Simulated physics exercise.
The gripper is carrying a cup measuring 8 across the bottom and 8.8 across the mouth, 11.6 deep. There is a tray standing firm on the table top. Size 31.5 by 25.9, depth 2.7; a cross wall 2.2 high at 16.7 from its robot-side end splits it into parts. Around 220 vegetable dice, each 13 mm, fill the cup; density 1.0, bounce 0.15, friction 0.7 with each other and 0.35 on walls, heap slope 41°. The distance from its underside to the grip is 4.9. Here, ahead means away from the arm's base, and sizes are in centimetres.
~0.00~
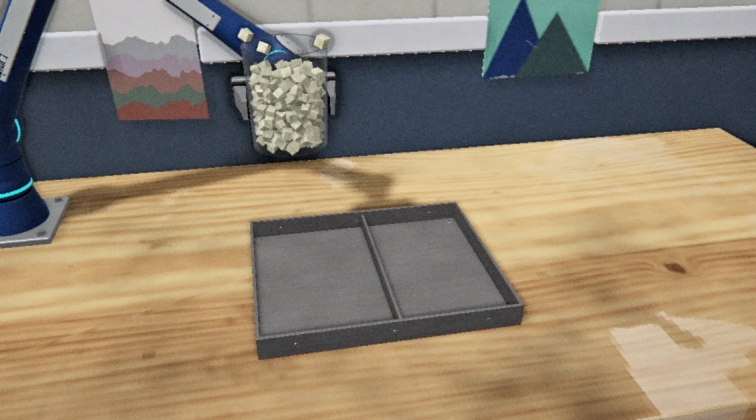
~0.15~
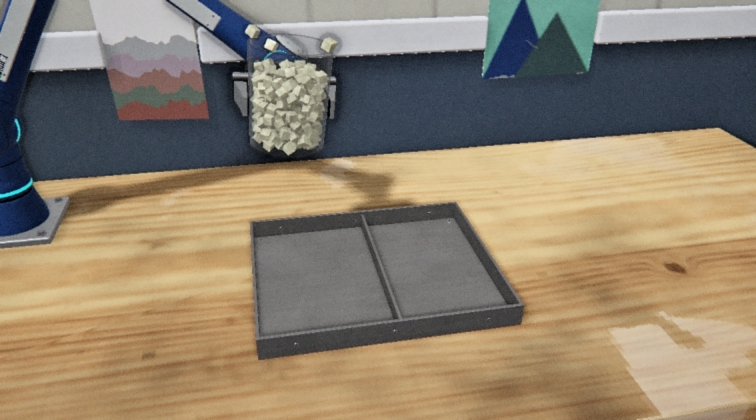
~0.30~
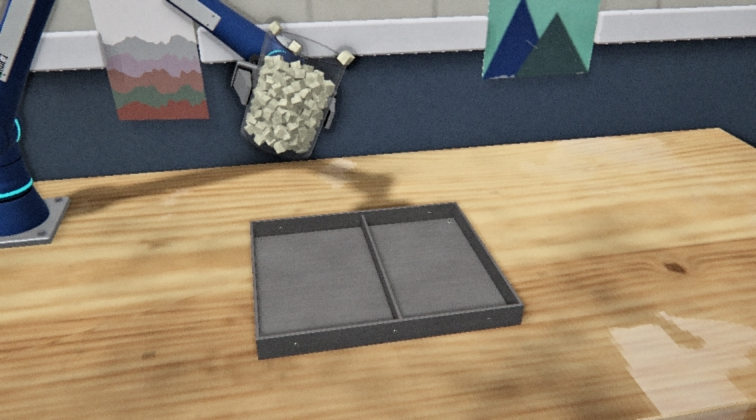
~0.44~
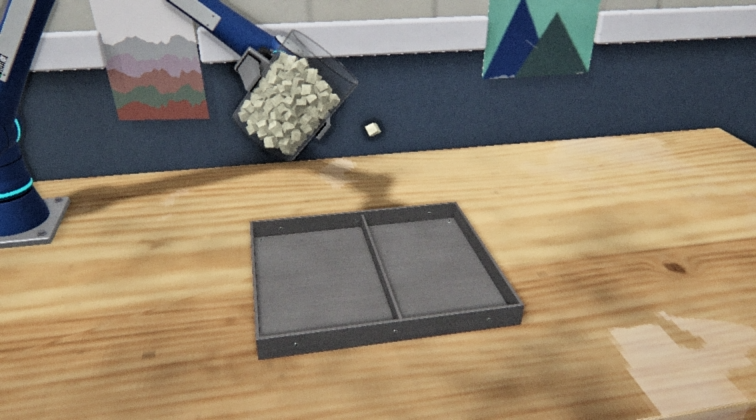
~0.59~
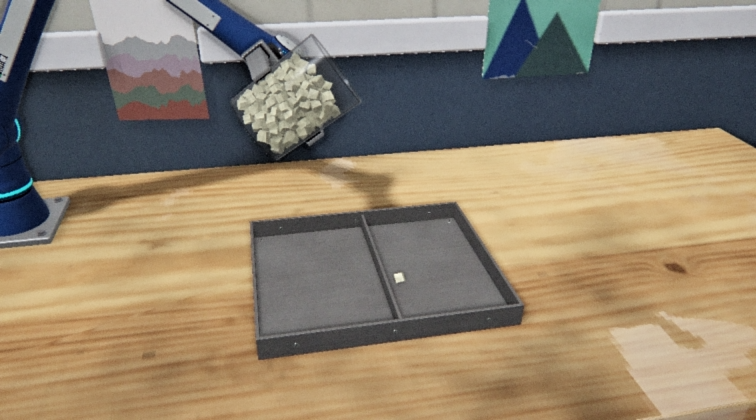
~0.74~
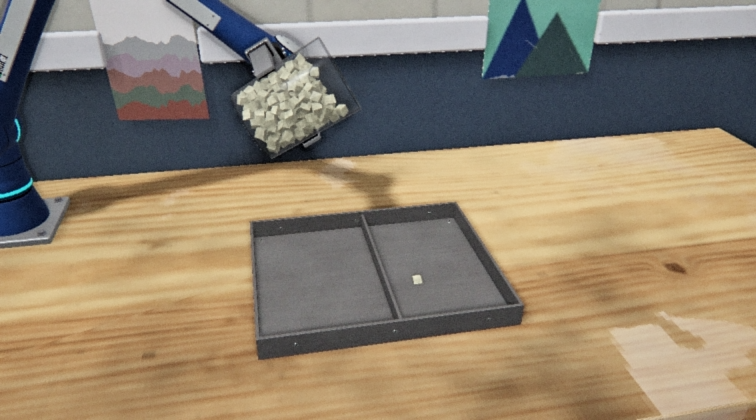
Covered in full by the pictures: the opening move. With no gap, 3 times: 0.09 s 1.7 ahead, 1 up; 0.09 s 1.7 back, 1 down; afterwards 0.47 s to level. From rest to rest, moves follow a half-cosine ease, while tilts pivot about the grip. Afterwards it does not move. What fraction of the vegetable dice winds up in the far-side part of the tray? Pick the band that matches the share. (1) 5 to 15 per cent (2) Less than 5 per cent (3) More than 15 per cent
5 to 15 per cent (1).
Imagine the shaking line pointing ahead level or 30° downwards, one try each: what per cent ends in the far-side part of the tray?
Near 5 and 0 percent respectively.
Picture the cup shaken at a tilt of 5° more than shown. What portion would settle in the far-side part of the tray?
Roughly 15 percent then.
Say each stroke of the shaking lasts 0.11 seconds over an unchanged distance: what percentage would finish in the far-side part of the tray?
In that case about 0 in a hundred.
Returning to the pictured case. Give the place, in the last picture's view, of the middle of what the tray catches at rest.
It lands close to (410, 264).
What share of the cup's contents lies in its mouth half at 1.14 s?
Mouth half: Close to 45 per cent.
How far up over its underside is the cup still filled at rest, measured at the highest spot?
I'd put it at close to 11.0 centimetres.
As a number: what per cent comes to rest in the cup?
Some 90 per cent.
After 1.14 s, tilted 61° forward, highest piece 29 above the table; 206 in the cup, 1 in the far-side part, 12 in flight or on a rim.
After 1.55 s, tilted 24° forward, highest piece 31 above the table; 196 in the cup, 19 in the far-side part, 3 in the robot-side part, 1 in flight or on a rim.
After 1.95 s, level, highest piece 32 above the table; 196 in the cup, 20 in the far-side part, 3 in the robot-side part.
After 3.00 s, level, highest piece 32 above the table; 196 in the cup, 20 in the far-side part, 3 in the robot-side part.
At rest, 196 in the cup, 20 in the far-side part, 3 in the robot-side part. That is 9 % in the far-side part of the tray.
